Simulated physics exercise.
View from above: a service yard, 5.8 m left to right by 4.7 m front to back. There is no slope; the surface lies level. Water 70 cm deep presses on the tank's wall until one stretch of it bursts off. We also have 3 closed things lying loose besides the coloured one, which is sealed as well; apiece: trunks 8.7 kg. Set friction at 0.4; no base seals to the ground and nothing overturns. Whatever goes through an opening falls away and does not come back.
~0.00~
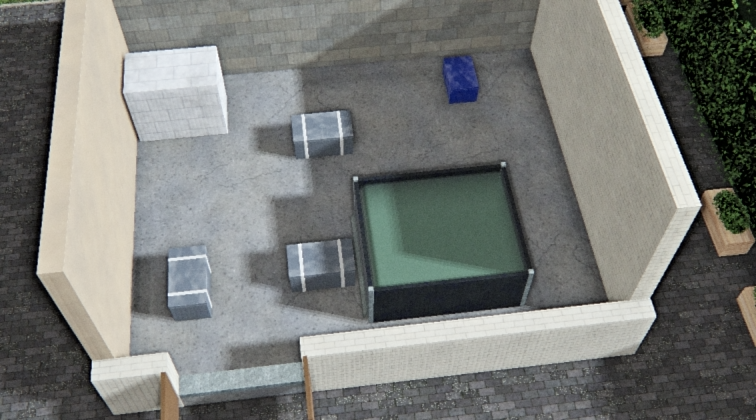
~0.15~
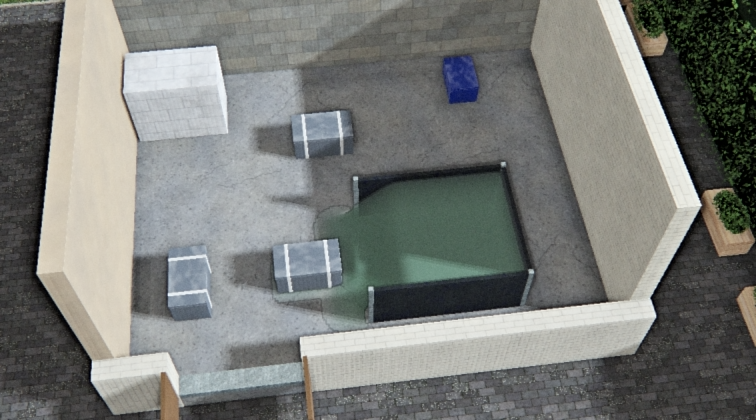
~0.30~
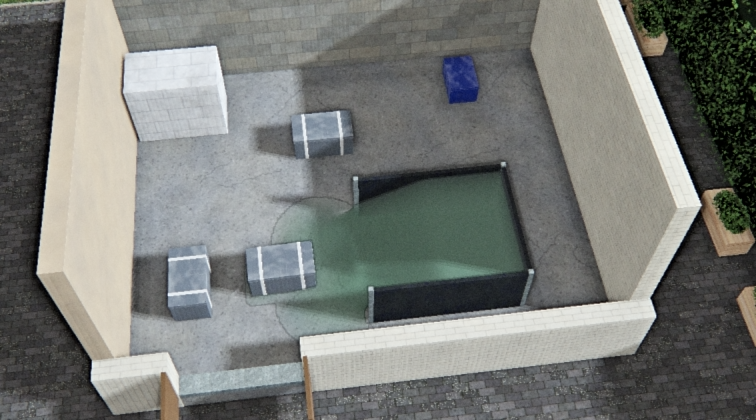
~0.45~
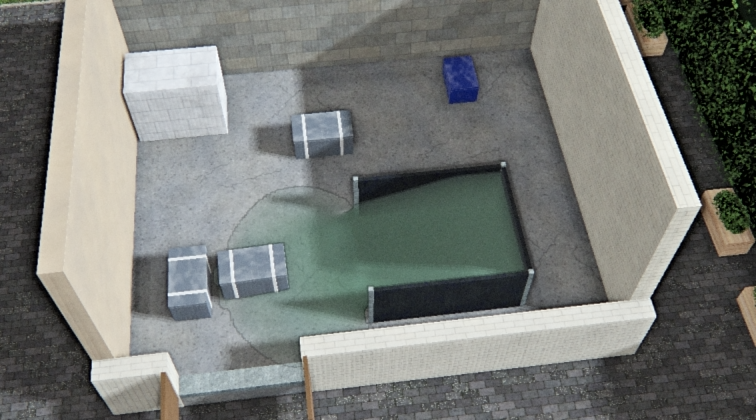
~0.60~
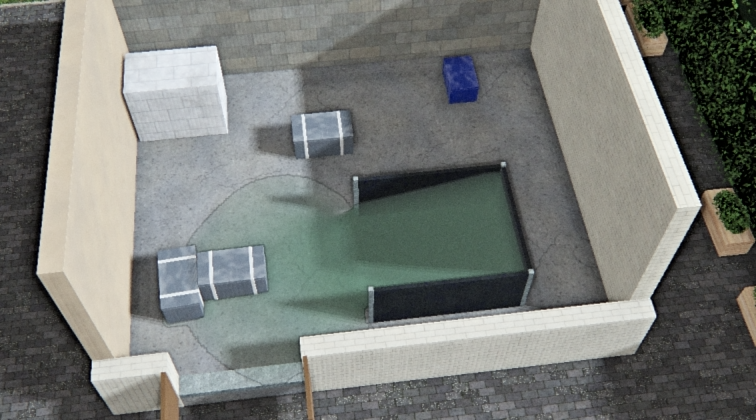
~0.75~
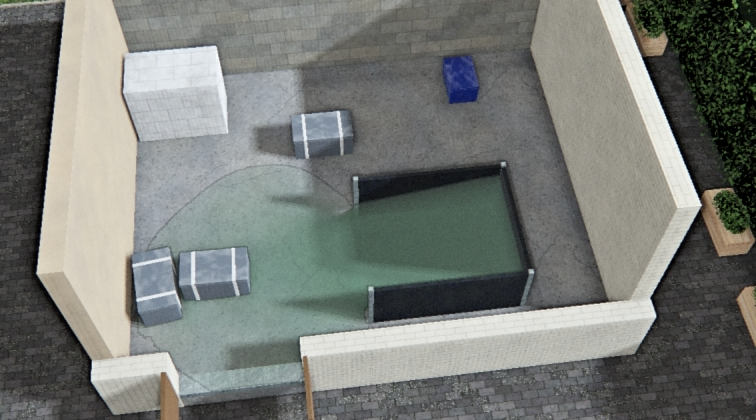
At the start, green water fills a dark-walled tank in a walled yard, with grey strapped boxes and a blue crate standing around it. The tank's left side opens and water spreads leftward, pushing the nearest box along until it meets another, which then shifts left too, while the blue crate stays put.
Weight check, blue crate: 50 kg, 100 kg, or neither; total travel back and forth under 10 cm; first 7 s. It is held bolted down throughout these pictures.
50 kg.
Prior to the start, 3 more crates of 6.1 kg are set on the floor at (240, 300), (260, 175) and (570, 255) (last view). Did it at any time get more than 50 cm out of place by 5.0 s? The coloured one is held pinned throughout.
In the given order, I'd say greater, greater, smaller.
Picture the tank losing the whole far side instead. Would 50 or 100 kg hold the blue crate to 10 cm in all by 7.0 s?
Then, in short, the larger is needed.
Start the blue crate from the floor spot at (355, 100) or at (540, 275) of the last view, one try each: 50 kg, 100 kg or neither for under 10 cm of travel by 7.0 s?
In turn: The lighter suffices; the lighter suffices.
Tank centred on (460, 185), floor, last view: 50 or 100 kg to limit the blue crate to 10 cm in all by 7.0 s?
Then it turns out the lighter mass already works.
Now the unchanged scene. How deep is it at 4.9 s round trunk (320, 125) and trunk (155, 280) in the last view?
Around 3 cm and 11 cm.
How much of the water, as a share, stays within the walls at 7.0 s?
Close to 72 in a hundred parts remain.
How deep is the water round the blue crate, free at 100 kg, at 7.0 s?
6 cm, roughly.
After 1.4 s the blue crate would be 0 cm from its start with 50 kg and 0 cm from its start with 100 kg; 0 cm of water round it then.
After 3.1 s the blue crate would be 0 cm from its start with 50 kg and 0 cm from its start with 100 kg; 0 cm of water round it then.
After 4.9 s the blue crate would be 0 cm from its start with 50 kg and 0 cm from its start with 100 kg; 7 cm of water round it then.
After 7.0 s the blue crate would be 0 cm from its start with 50 kg and 0 cm from its start with 100 kg; 6 cm of water round it then.
